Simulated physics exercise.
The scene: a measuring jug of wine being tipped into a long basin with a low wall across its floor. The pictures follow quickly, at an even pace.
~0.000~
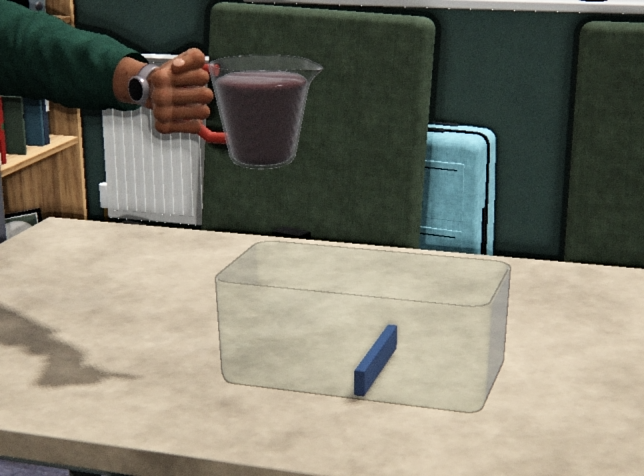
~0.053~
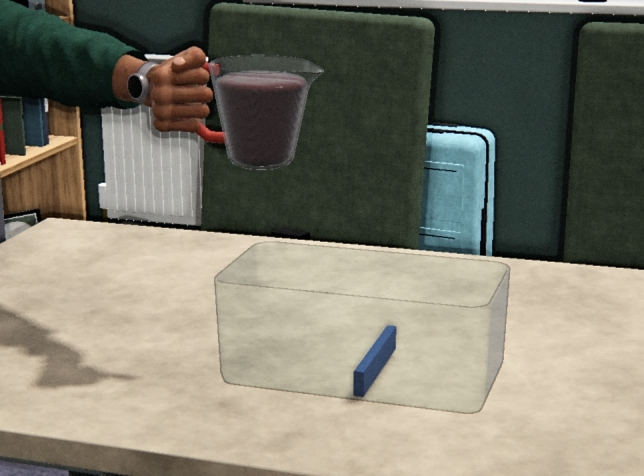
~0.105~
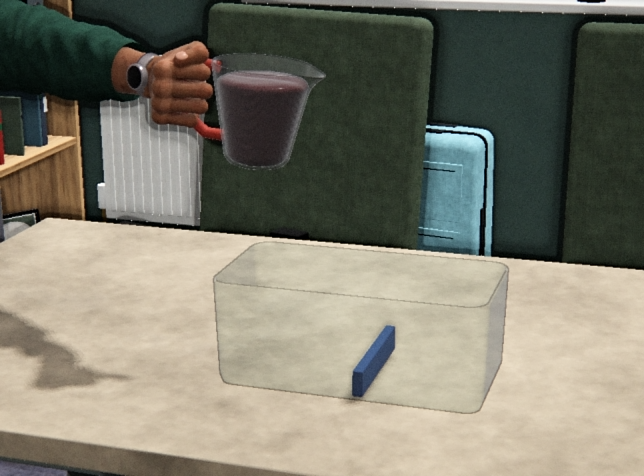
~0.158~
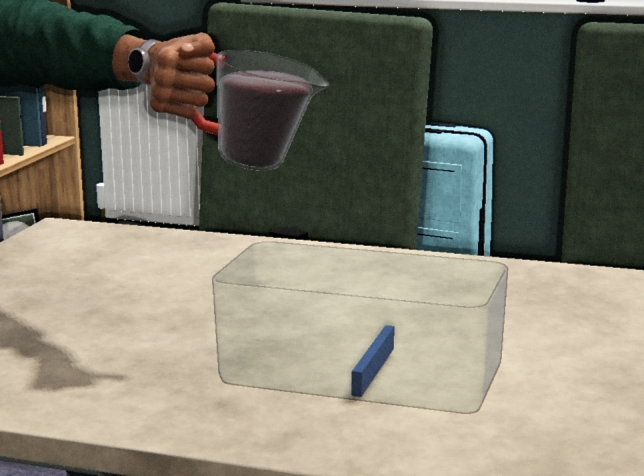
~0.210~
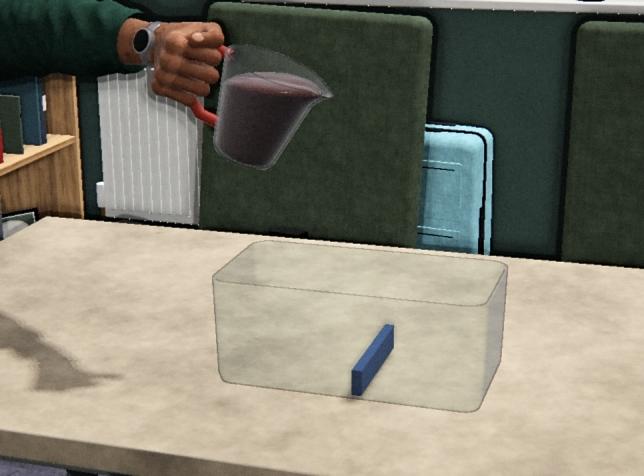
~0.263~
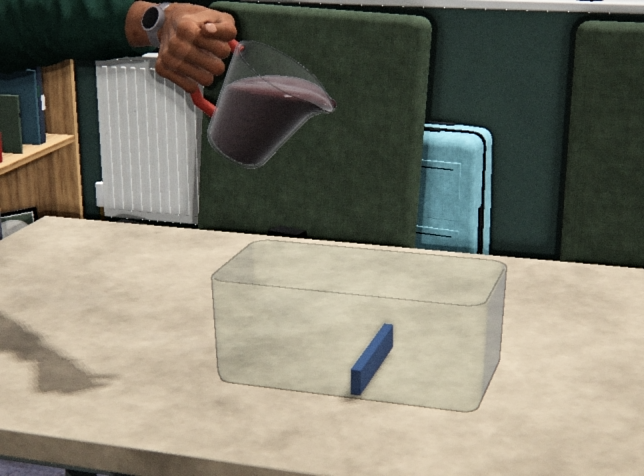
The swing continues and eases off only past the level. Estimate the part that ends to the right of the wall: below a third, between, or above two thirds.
It comes to from a third to two thirds.
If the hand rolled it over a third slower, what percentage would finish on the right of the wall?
Some 65 per cent.
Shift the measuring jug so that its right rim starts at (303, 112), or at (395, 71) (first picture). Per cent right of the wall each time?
Near 20 % and 70 %.
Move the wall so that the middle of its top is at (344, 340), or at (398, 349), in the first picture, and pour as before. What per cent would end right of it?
About 90 and 25 per cent.
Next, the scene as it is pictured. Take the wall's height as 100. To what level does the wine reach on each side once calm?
Near 40 on the left, 40 on the right.
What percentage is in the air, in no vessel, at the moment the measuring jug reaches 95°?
It comes to 35 per cent or so.
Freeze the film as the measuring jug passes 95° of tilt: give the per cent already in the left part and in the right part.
The left part 0 per cent, the right part 25.
A moment on, the measuring jug is tipped on its side and 42 per cent is still to pour, 1 is left of the wall and 23 right of it.
Next, the measuring jug is tipped right over and 4 per cent is still to pour, 36 is left of the wall and 47 right of it.
Then the measuring jug is tipped right over and 0 per cent is still to pour, 50 is left of the wall and 48 right of it.
Later the measuring jug is tipped right over and 0 per cent is still to pour, 49 is left of the wall and 49 right of it.
In the end 49 per cent lies left of the wall, 49 right of it and 2 outside.
